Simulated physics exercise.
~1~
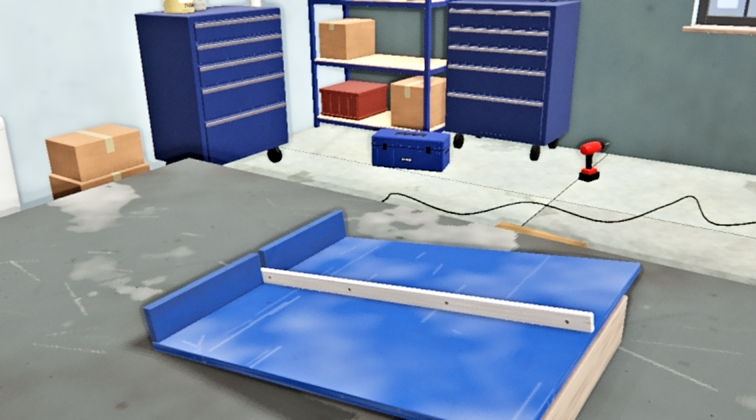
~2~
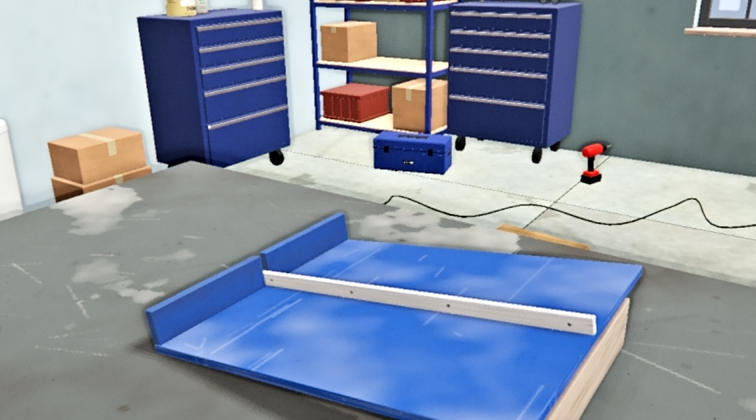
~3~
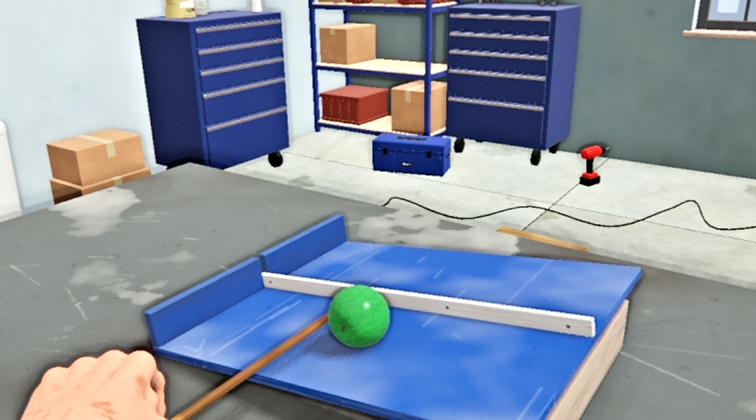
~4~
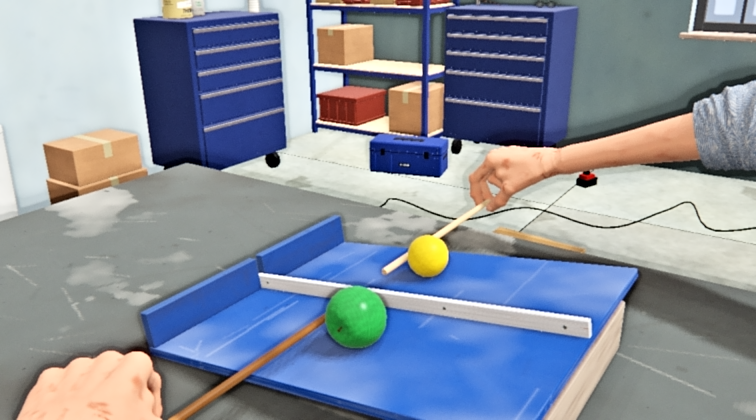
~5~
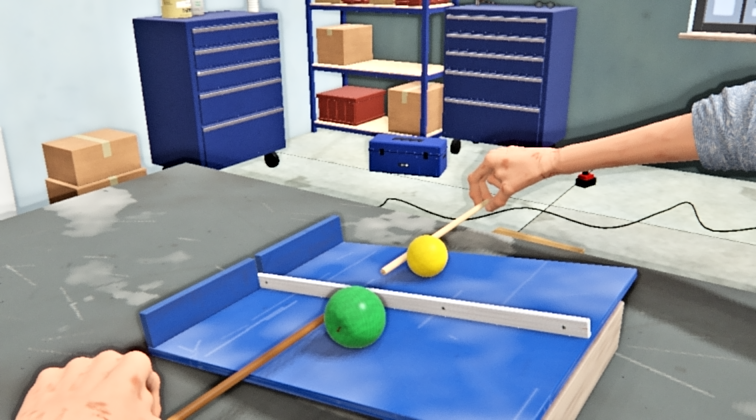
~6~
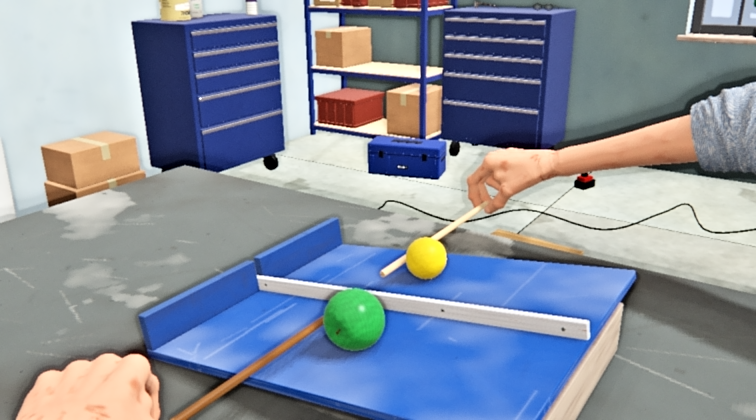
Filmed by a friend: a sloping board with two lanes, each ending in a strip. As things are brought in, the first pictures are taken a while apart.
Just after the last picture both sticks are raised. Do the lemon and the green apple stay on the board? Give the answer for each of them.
Lemon: Stays on; green apple: Stays on.
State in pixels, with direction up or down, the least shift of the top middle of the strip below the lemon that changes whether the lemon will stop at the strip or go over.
Shift approx. 20 px, direction down.
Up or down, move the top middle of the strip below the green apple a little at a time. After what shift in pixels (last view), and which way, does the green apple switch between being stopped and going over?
A downward move of around 20 pixels.
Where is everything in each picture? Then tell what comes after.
The first frame shows board (396, 289).
The second frame shows board (398, 292).
The third frame shows board (397, 293).
The fourth frame shows held back by the sticks; green apple (356, 317); board (394, 294).
The fifth frame shows held back by the sticks; lemon (427, 256); board (393, 294).
The sixth frame shows held back by the sticks; lemon (426, 258); green apple (354, 319); board (392, 296).
Then, 0.34 s past the last view, lemon rolling on the board near (398, 256); green apple rolling on the board near (323, 315).
Then, 0.56 s past the last view, lemon rolling on the board near (348, 252); green apple rolling on the board near (265, 305).
Finally, the lemon stops on the board, near (318, 249); the green apple stops on the board, near (224, 298).
